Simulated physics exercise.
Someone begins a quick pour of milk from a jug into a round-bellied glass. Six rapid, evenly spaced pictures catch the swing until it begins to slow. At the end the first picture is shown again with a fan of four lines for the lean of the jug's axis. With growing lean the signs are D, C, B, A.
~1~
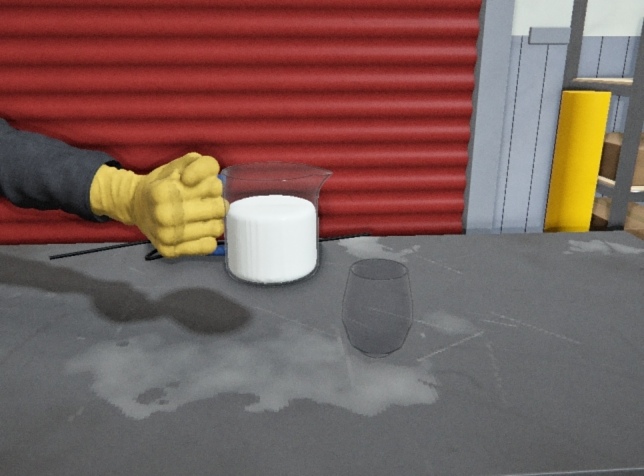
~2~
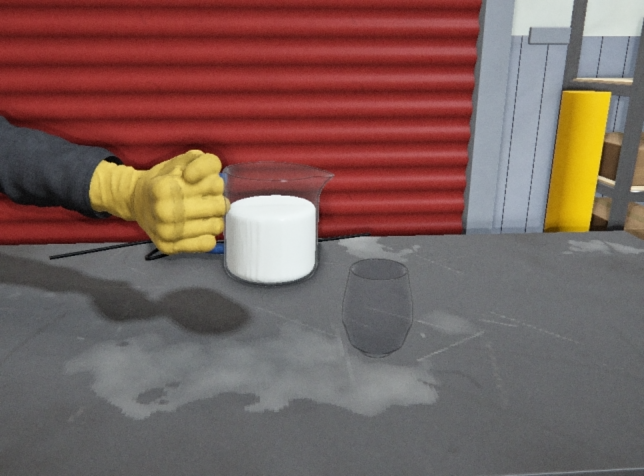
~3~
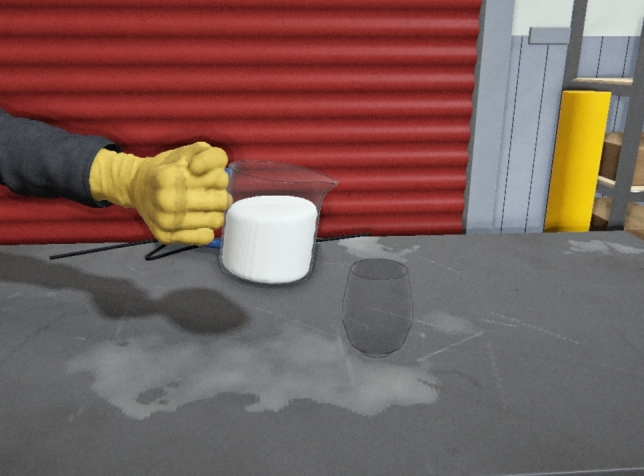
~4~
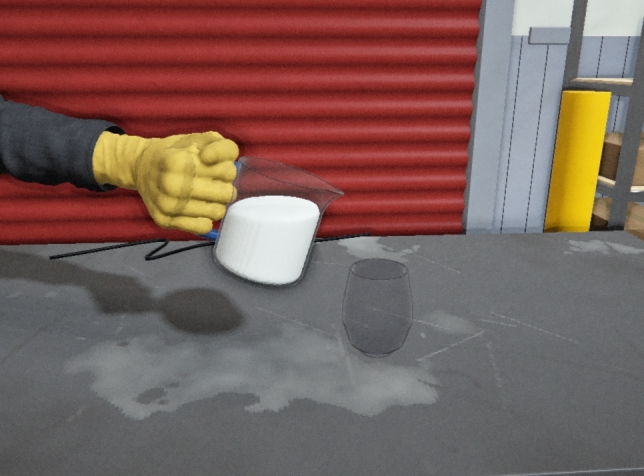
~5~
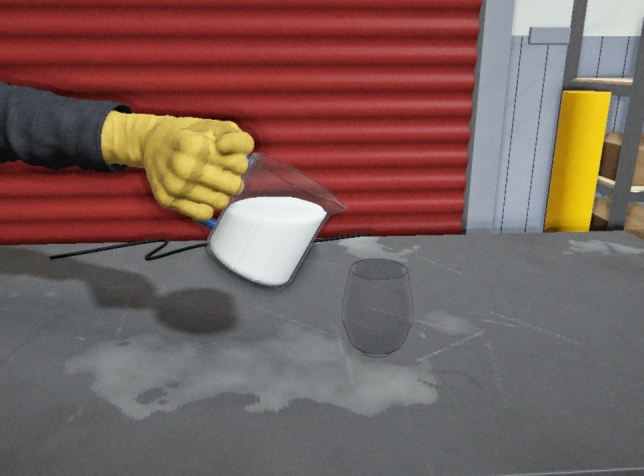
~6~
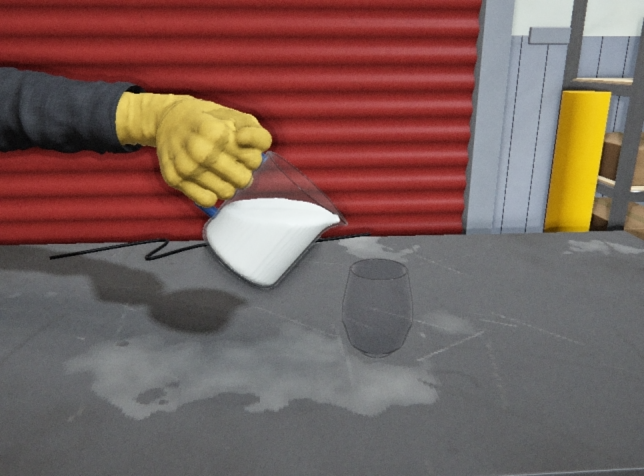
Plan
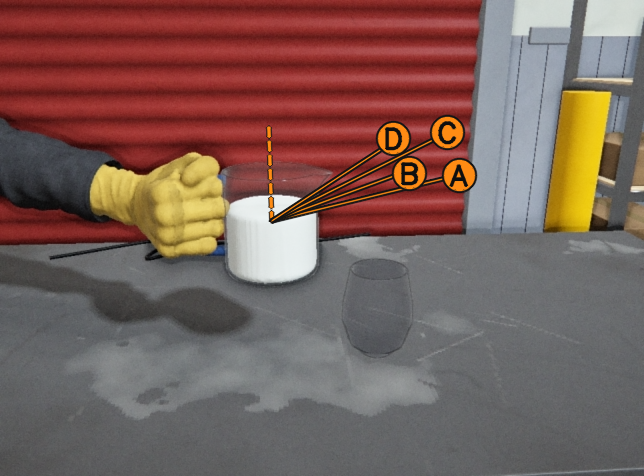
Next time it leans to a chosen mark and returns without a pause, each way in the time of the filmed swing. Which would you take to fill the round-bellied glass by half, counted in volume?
Take C.
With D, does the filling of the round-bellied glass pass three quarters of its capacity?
No.
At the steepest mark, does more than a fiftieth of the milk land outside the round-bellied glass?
Yes.
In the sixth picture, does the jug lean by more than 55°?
No.
On the marked copy, A at (443, 178); B at (392, 176); C at (432, 140); D at (380, 150).
Choosing A, the round-bellied glass ends with about 61 % of what it can hold; 16 % of the milk is spilt.
Choosing B, the round-bellied glass ends with about 63 % of what it can hold; 3 % of the milk is spilt.
Choosing C, the round-bellied glass ends with about 49 % of what it can hold.
Choosing D, the round-bellied glass ends with about 32 % of what it can hold.
